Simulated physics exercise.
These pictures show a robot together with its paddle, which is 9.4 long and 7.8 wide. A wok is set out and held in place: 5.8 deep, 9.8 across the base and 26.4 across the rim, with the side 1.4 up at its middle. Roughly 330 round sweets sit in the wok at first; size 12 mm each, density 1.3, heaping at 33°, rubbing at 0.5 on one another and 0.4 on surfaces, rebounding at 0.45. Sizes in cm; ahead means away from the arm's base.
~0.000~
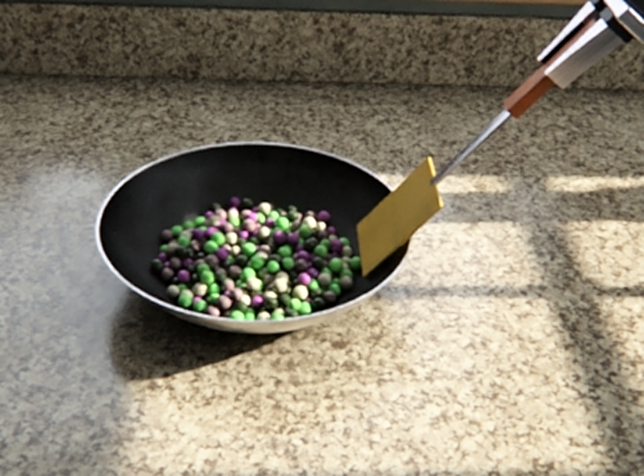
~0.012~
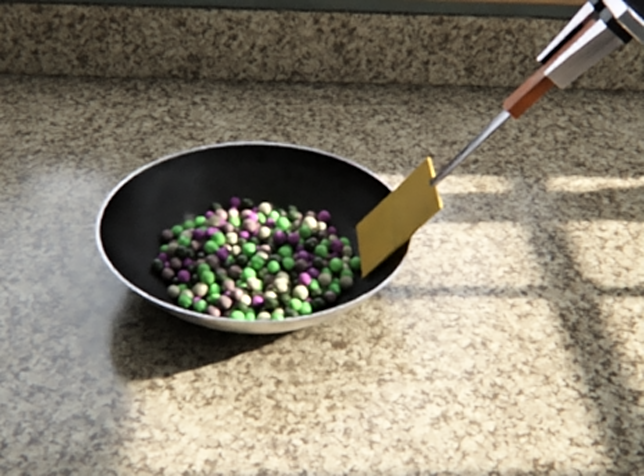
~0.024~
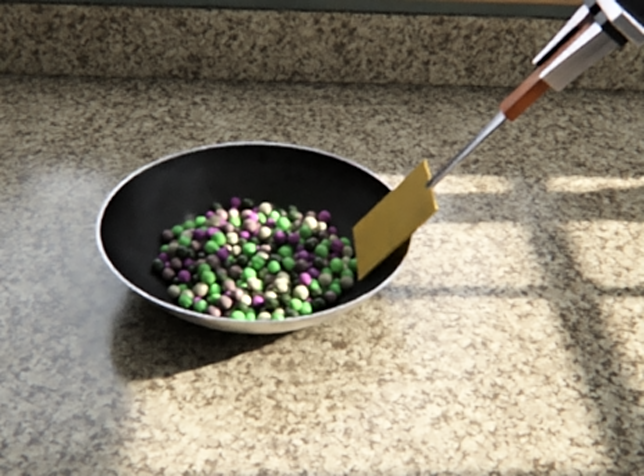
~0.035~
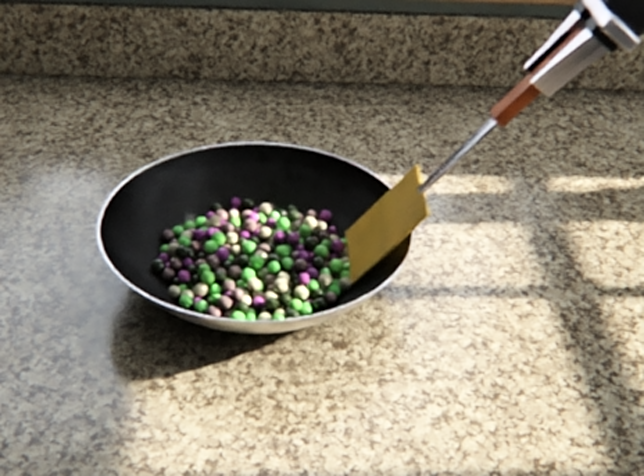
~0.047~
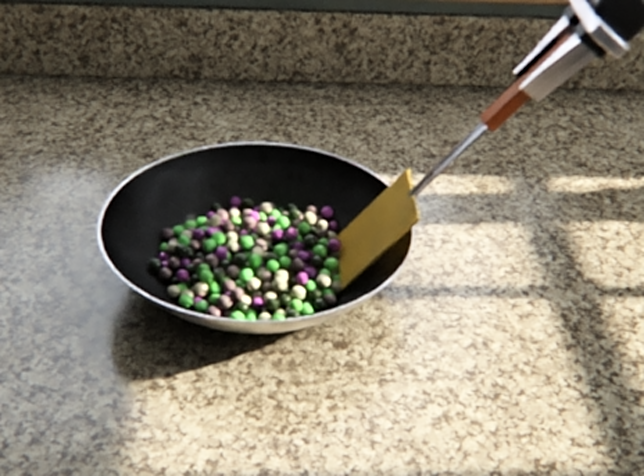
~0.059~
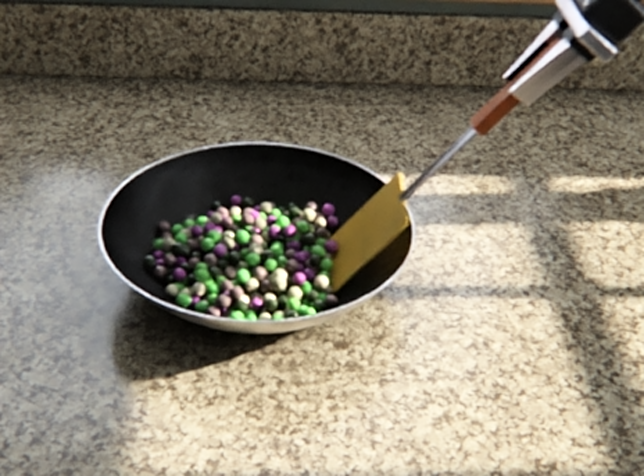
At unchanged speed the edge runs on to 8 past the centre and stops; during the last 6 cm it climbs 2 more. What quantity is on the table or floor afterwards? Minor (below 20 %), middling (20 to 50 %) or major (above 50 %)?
Minor.
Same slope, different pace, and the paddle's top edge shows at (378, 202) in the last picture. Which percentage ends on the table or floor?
Some 35 percent.
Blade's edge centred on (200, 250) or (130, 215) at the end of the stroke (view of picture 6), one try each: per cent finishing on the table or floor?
Roughly 0 and 35 per cent.
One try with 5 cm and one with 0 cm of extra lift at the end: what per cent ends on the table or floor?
Result, in order: Approx. 10 % and 15 %.
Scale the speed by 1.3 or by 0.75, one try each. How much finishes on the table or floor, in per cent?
Some 25 and 10 per cent.
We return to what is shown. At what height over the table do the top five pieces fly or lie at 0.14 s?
They are some 5 cm up.
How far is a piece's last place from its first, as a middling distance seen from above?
Somewhere around 5 centimetres, I'd say.
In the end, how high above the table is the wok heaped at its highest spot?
6.5 cm.
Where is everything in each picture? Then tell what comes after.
In the first picture, the paddle top edge at (436, 181), sloping 52°; upper third of the load around (255, 256), from x 155 to 355, top at y 205; 326 in the wok.
In the second picture, the paddle top edge at (435, 181), sloping 52°; upper third of the load around (255, 256), from x 155 to 355, top at y 205.
In the third picture, the paddle top edge at (431, 184), sloping 52°; upper third of the load around (260, 256), from x 160 to 355, top at y 205.
In the fourth picture, the paddle top edge at (423, 188), sloping 52°; upper third of the load around (259, 254), from x 160 to 350, top at y 205.
In the fifth picture, the paddle top edge at (414, 193), sloping 52°; upper third of the load around (262, 254), from x 155 to 345, top at y 200.
In the sixth picture, the paddle top edge at (404, 197), sloping 52°; upper third of the load around (255, 254), from x 150 to 340, top at y 200; 326 in the wok.
After 0.14 s, sloping 52°, highest piece 6 above the table; 326 in the wok.
After 0.21 s, sloping 52°, highest piece 7 above the table; 326 in the wok.
After 0.45 s, sloping 52°, highest piece 7 above the table; 282 in the wok, 31 on the table or floor, 13 on the blade or in flight.
After 1.50 s, sloping 52°, highest piece 6 above the table; 282 in the wok, 44 on the table or floor.
In the end, 282 in the wok, 44 on the table or floor. That is 13 % on the table or floor.
